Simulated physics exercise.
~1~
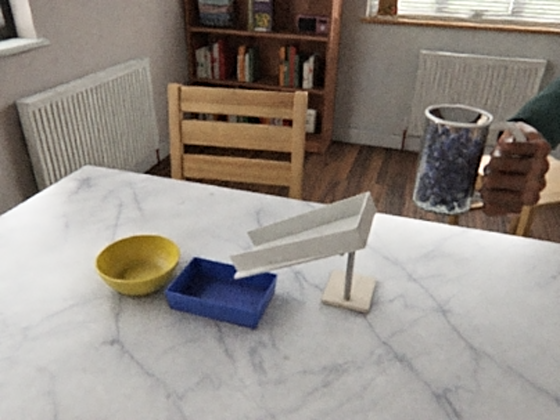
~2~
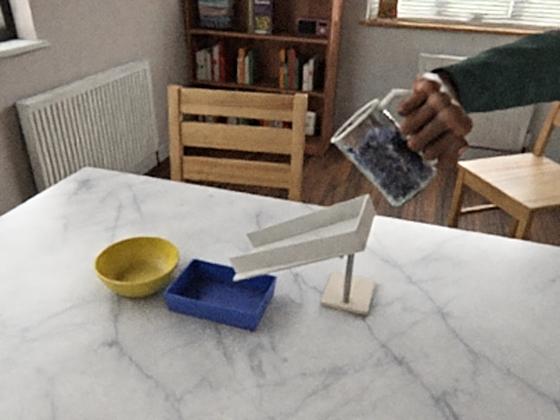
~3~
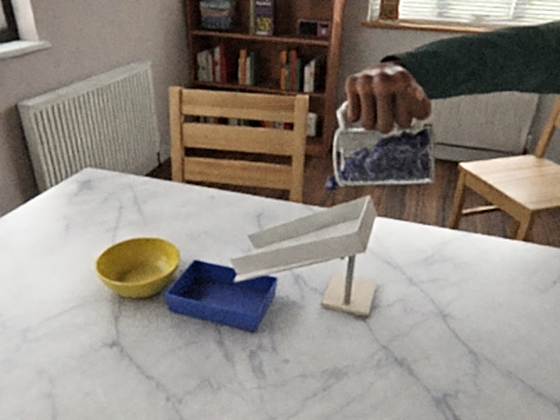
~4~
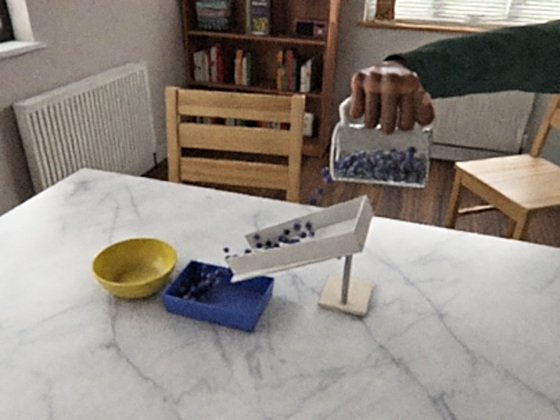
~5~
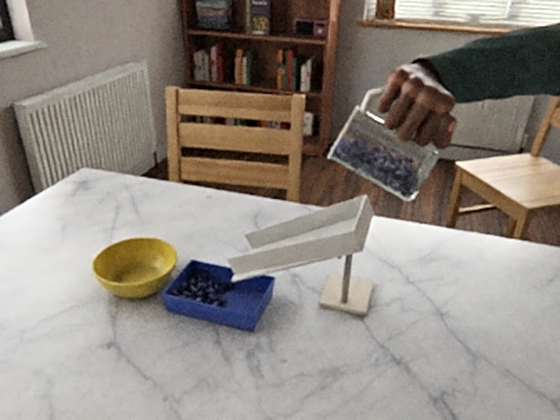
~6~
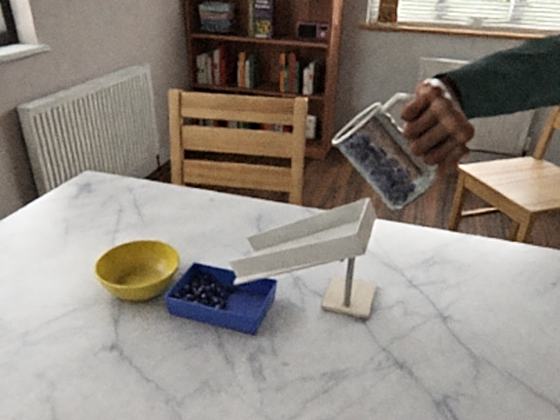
Hand tipping blueberries from a clear cup down a sloping chute into a blue tin, then tilting back with many still inside.
